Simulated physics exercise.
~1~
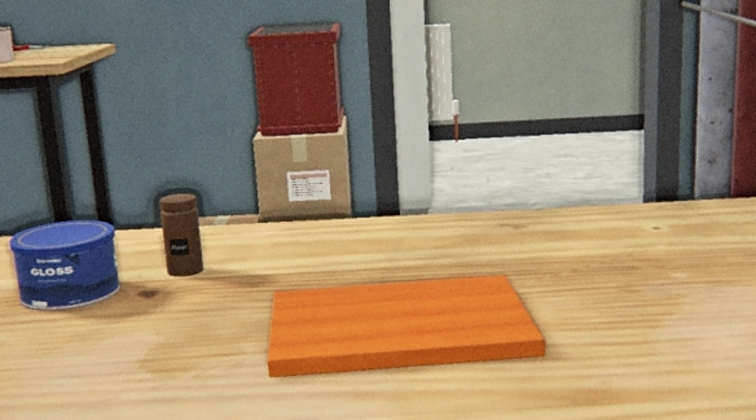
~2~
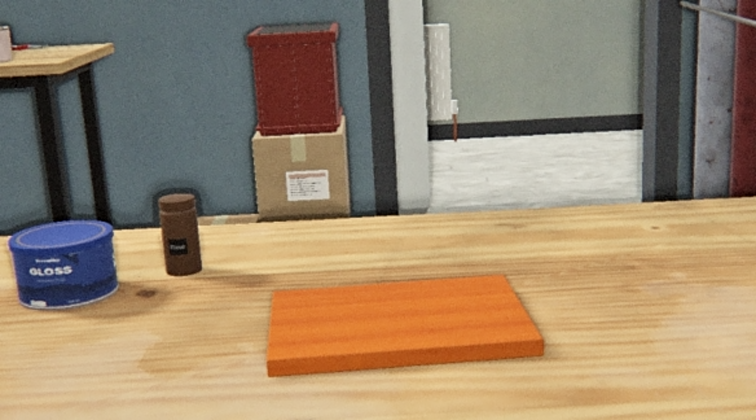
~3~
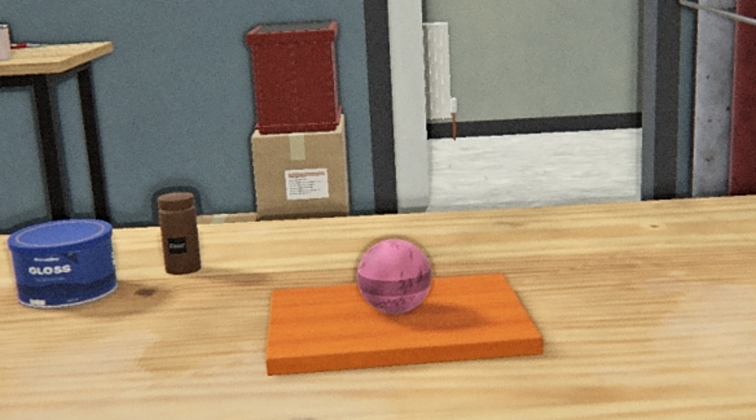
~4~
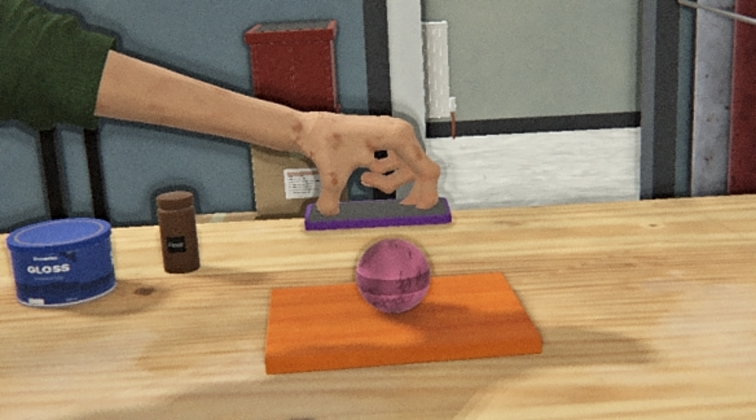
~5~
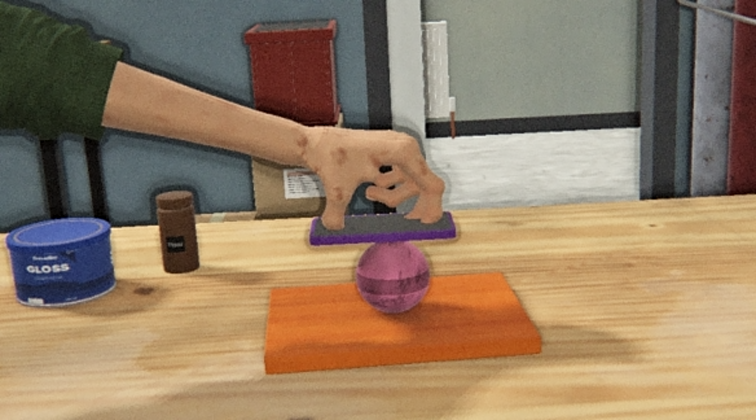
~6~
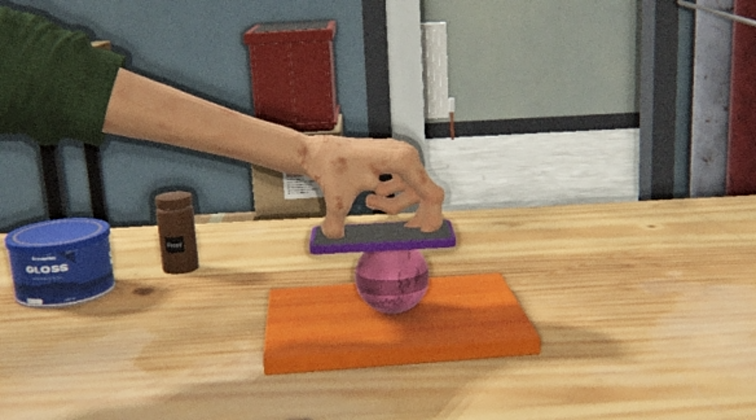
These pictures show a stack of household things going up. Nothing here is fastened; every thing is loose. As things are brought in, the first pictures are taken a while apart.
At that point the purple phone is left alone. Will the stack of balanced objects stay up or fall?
The stack falls.
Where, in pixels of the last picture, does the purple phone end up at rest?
Near (251, 319).
Then, 0.50 s on from there, purple phone turned 36° from how it was put near (331, 266).
Then, 0.70 s on from there, purple phone now fallen.
Then, 1.70 s on from there, nothing new.
In the end, fallen, purple phone; the other 4 unmoved. At the end, from the last picture's camera, purple phone near (251, 320). The pile loses its balance.
